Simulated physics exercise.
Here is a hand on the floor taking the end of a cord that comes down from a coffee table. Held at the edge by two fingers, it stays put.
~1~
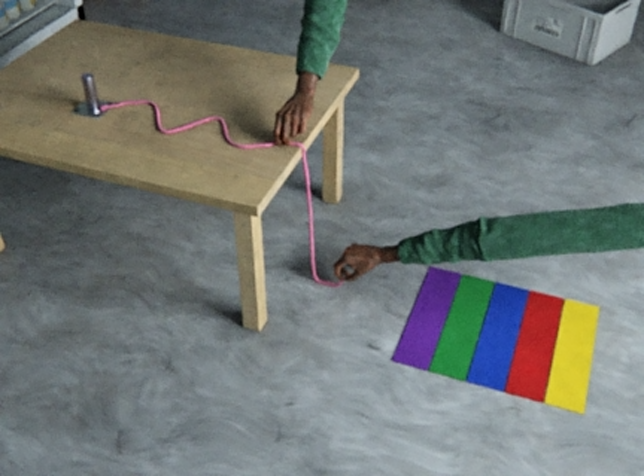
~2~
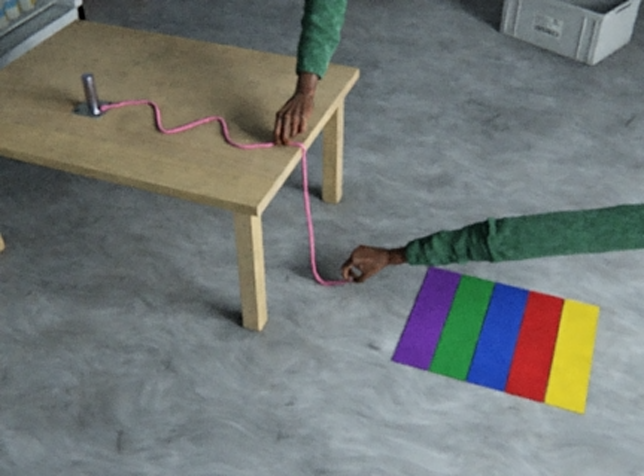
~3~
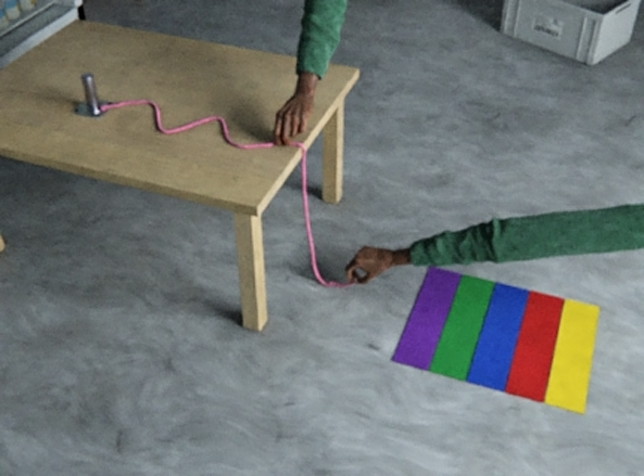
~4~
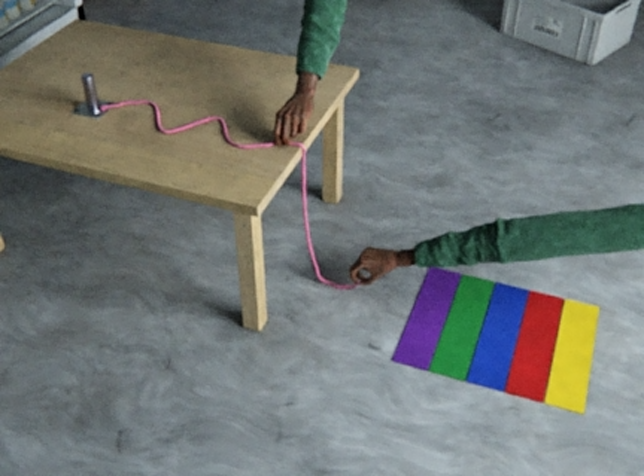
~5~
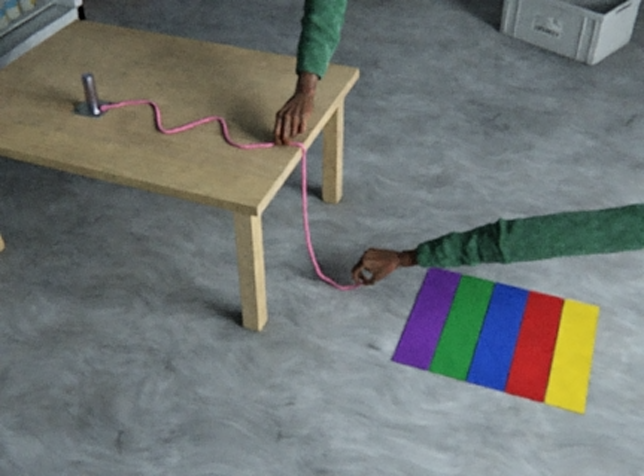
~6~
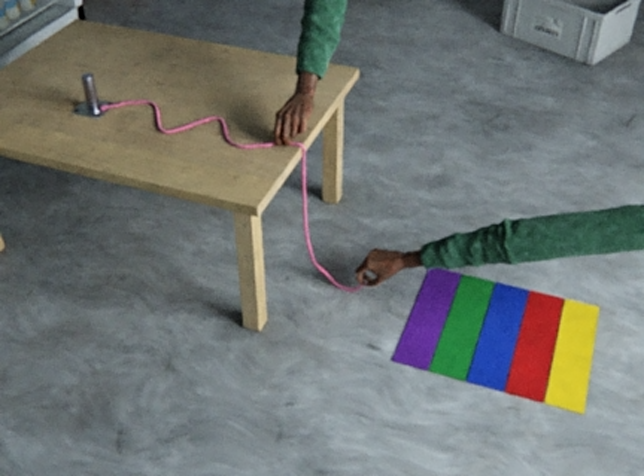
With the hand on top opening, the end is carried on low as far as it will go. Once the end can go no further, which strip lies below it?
The red strip lies below it.
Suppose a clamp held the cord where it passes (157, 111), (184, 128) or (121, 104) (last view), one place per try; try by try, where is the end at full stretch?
It ends up near (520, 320) the first time, (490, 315) the second and (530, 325) the third.
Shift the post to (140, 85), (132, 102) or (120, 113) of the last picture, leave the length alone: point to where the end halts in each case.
Try by try, around (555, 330), (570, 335) and (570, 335).
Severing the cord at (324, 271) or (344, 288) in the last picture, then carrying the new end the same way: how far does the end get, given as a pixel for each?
The pixels are close to (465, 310) for the first and (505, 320) for the second.
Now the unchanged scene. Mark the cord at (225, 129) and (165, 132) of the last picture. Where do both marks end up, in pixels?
They finish close to (279, 143) and close to (204, 129).
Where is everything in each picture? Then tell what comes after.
End (344, 278); purple (416, 347); green (453, 357); blue (490, 367); red (529, 377); yellow (568, 388), in the first picture.
End (351, 280); cord through (135, 103) (165, 132) (225, 131) (286, 143) (306, 201) (313, 261), in the second picture.
End (355, 281), in the third picture.
End (359, 282); cord through (135, 103) (165, 132) (225, 131) (286, 143) (304, 200) (314, 261), in the fourth picture.
End (361, 282), in the fifth picture.
End (365, 283); cord through (135, 103) (165, 132) (225, 131) (286, 143) (305, 200) (314, 262), in the sixth picture.
A little later, end near (473, 311); over green.
Next, end near (513, 321); over blue.
When it is tight, end near (539, 327); over red. It gets as far as the red strip.
